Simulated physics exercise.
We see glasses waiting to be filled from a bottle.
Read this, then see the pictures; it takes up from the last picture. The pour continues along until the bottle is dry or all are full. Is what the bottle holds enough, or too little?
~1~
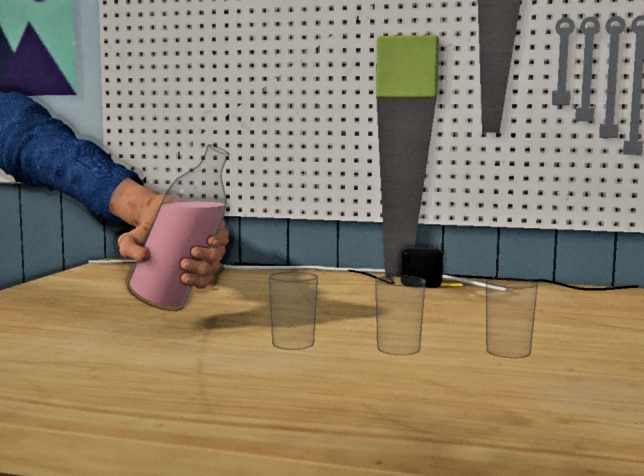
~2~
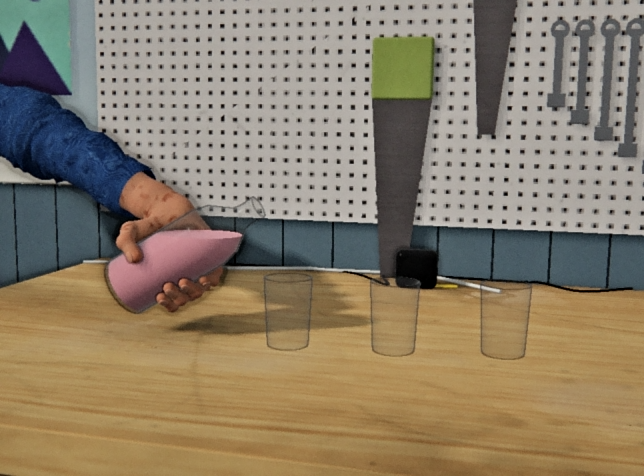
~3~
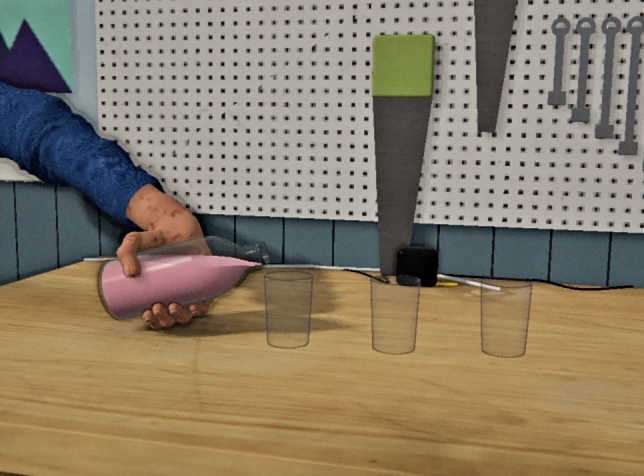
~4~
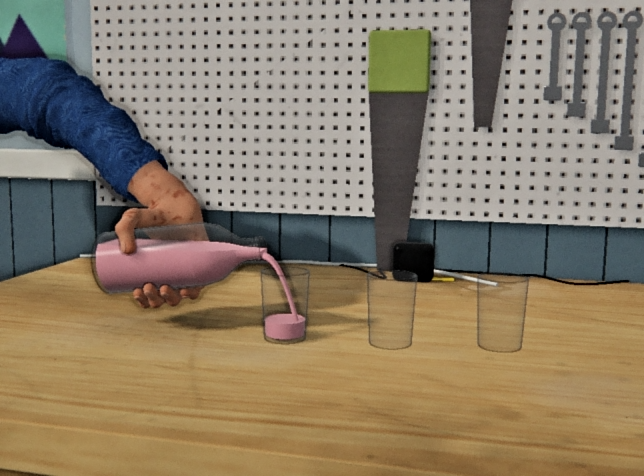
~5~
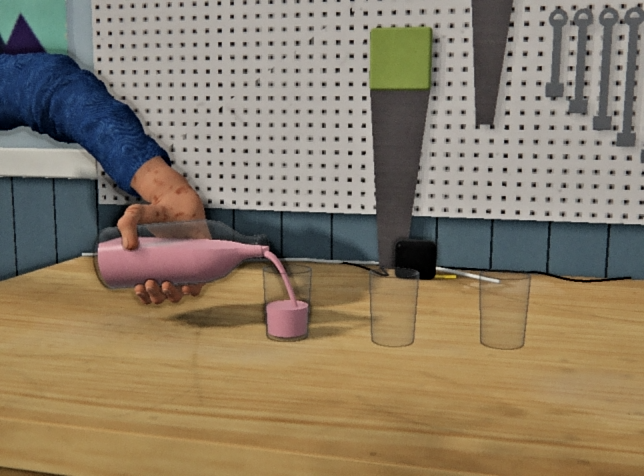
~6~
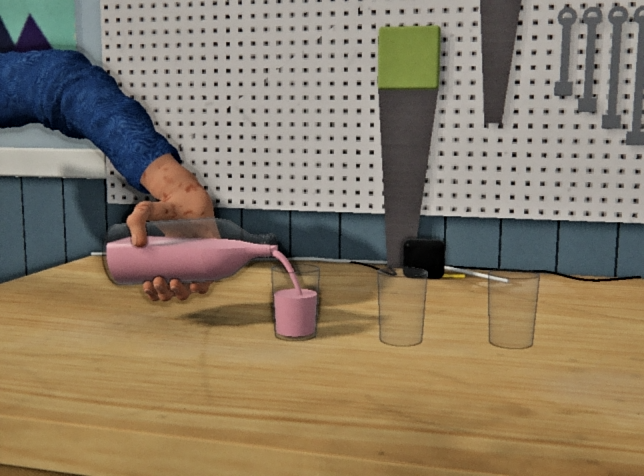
It is enough.
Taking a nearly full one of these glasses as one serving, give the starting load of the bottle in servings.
Estimate: Close to 4.0.
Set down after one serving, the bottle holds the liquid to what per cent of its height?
Some 45 per cent.
Shortly, the first is about three quarters full.
Then, the first is done and the bottle has about three quarters of its load.
At the finish, all three are full and about a quarter of the pink milk is over.
